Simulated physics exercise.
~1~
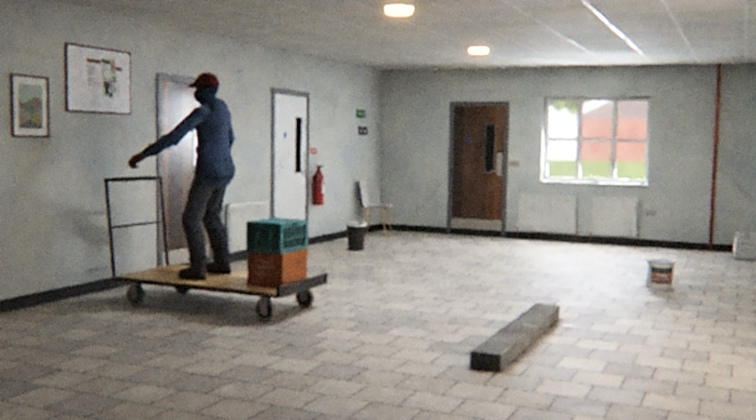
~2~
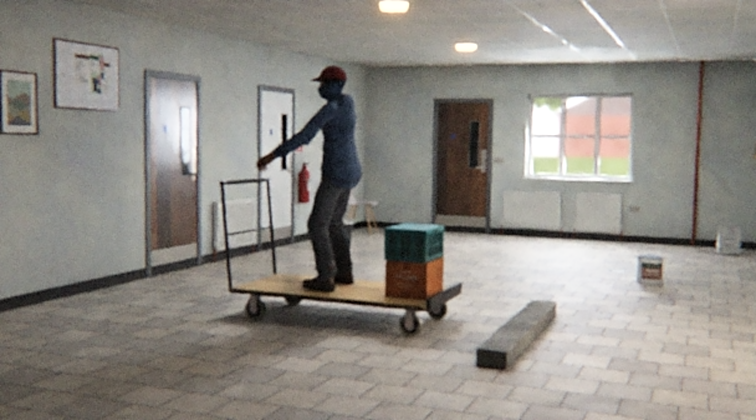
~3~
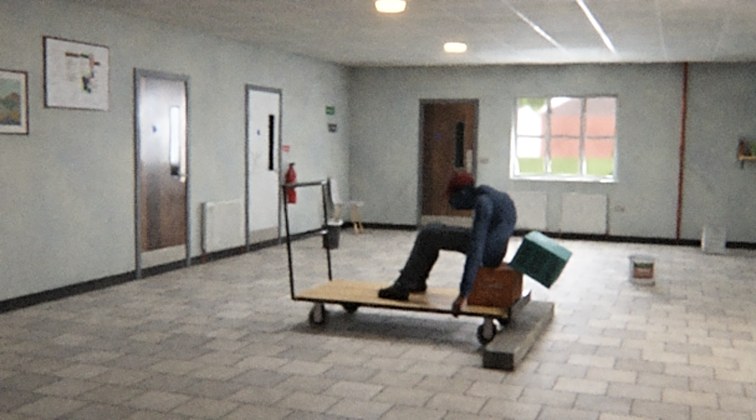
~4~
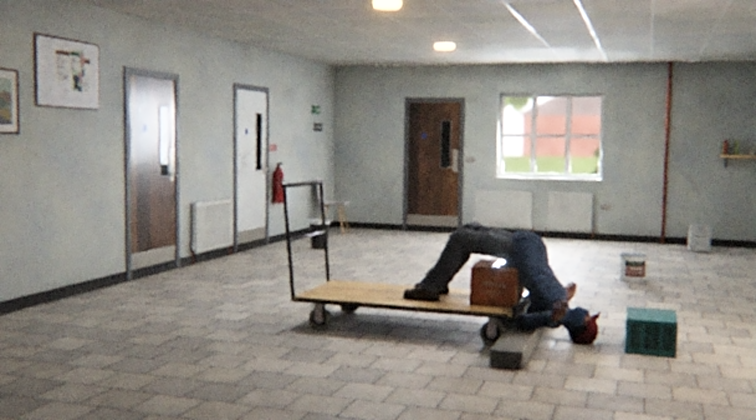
A flat trolley carrying a standing worker in a red cap and two stacked crates rolls right across a tiled room and stops at a low kerb; the teal crate flies off onto the floor, while the worker folds forward over the orange one, head down beyond the deck.
